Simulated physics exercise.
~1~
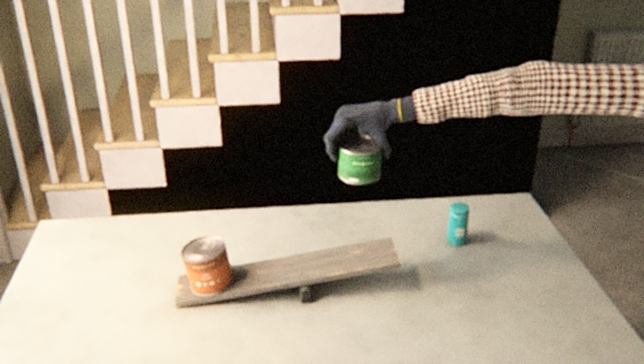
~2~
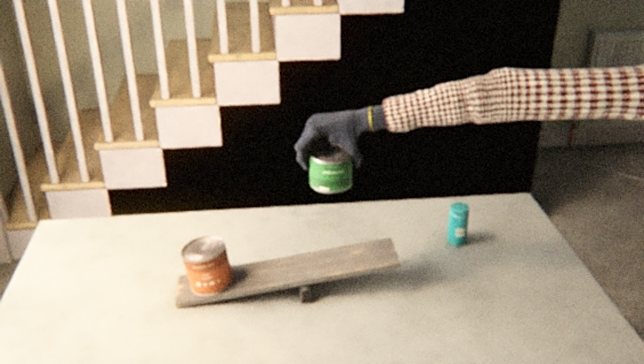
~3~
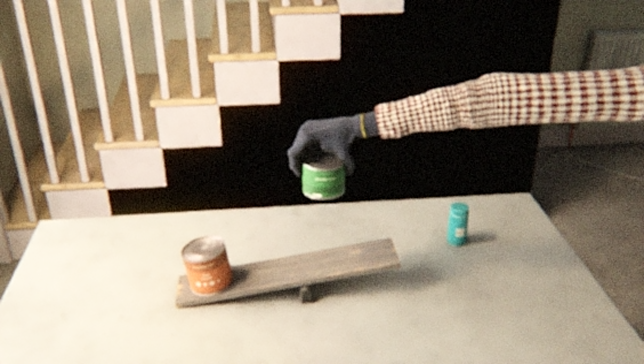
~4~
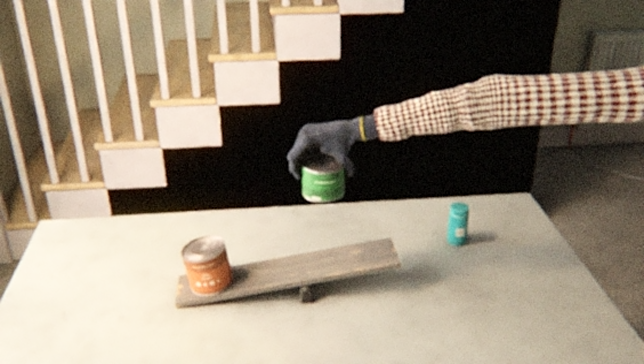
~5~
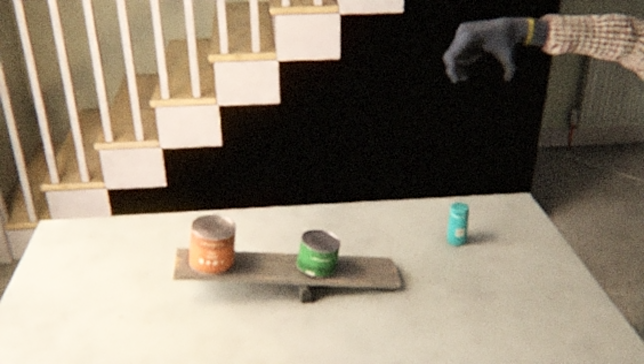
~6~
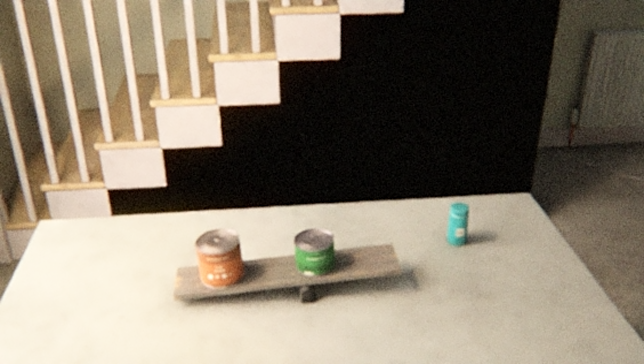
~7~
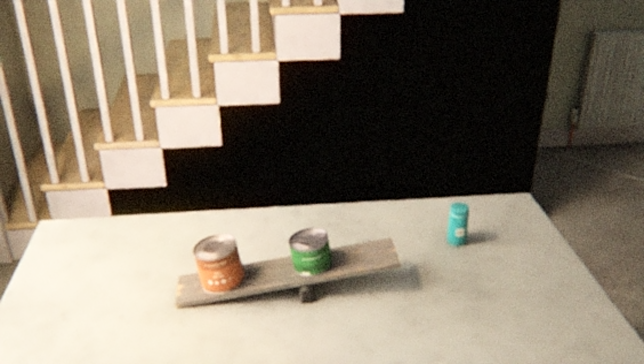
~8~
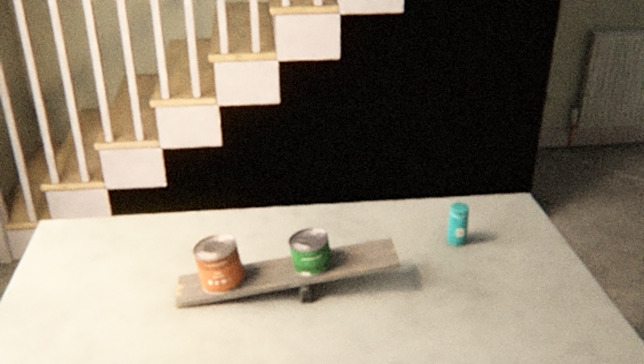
The clip shows a gloved hand lowering a green can onto a tilted plank balanced on a small block, with an orange can on its low left end. Released, the plank rocks right, then settles left end down again, both cans upright on it, a turquoise shaker standing undisturbed.
